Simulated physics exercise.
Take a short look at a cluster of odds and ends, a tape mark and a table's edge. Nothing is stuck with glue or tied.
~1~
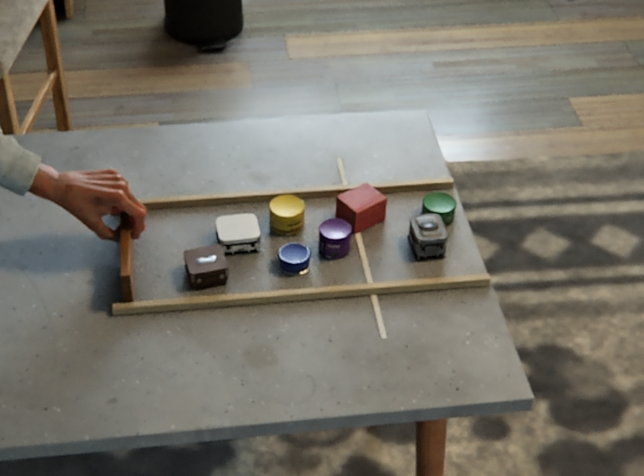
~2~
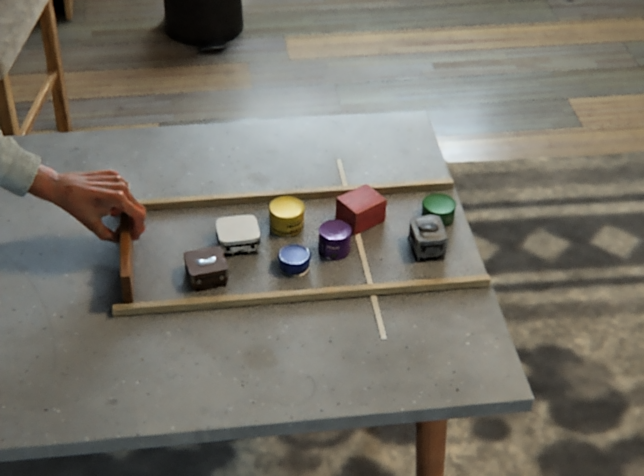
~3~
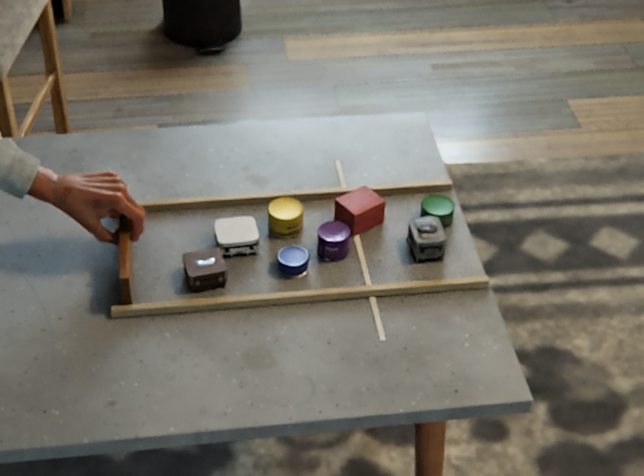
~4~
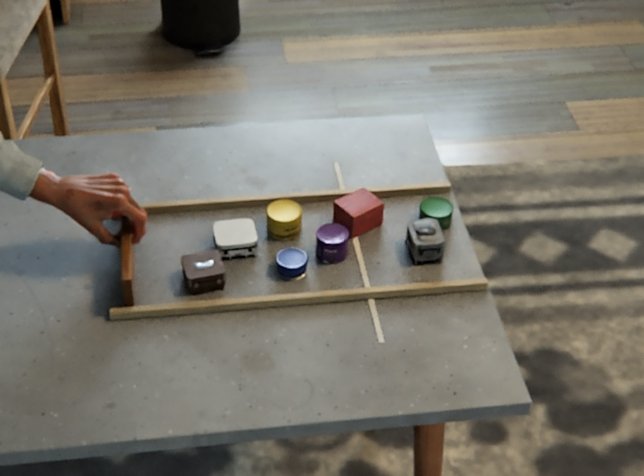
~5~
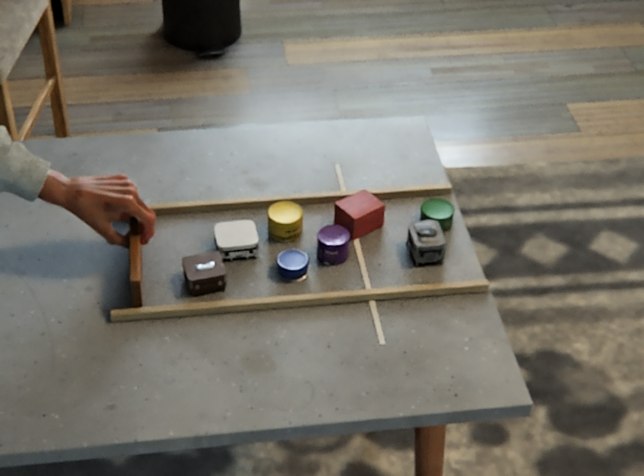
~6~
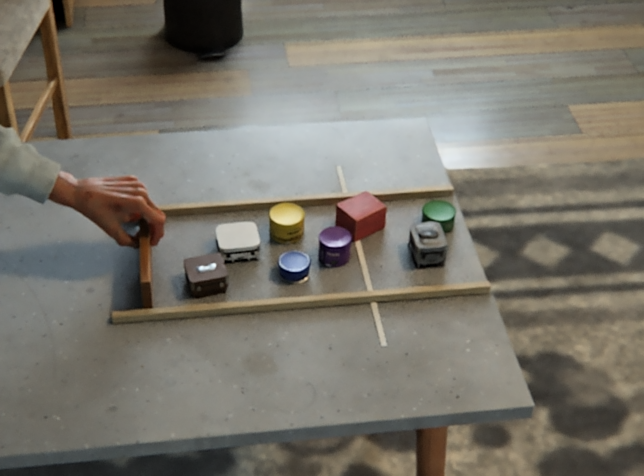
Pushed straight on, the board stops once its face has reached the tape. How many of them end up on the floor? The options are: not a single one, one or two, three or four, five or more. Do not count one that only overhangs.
Answer: Not a single one.
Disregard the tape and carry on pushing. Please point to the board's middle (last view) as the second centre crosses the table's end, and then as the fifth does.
The first one at (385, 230), the next at (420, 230).
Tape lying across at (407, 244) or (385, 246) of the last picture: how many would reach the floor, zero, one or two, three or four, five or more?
With the tape at the first place the answer is one to two, and at the second place it's 1 or 2.
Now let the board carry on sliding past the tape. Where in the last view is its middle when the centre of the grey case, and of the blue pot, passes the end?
For the grey case, about (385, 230); for the blue pot, about (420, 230).
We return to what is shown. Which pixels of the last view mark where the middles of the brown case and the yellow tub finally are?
Roughly (384, 264), and the other roughly (369, 209).
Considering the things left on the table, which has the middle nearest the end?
That would be the green tub.
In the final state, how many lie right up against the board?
It's 3 of them.
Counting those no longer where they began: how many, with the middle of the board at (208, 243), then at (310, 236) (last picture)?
At the one place 1, at the other 6.
Soon after, none off yet; green tub at rest near (439, 217); grey case at rest near (427, 244); red block at rest near (361, 216).
Then, none off yet; green tub at rest near (439, 217); grey case at rest near (427, 244); red block moved a little near (376, 213).
At rest, the number that fall off is zero.
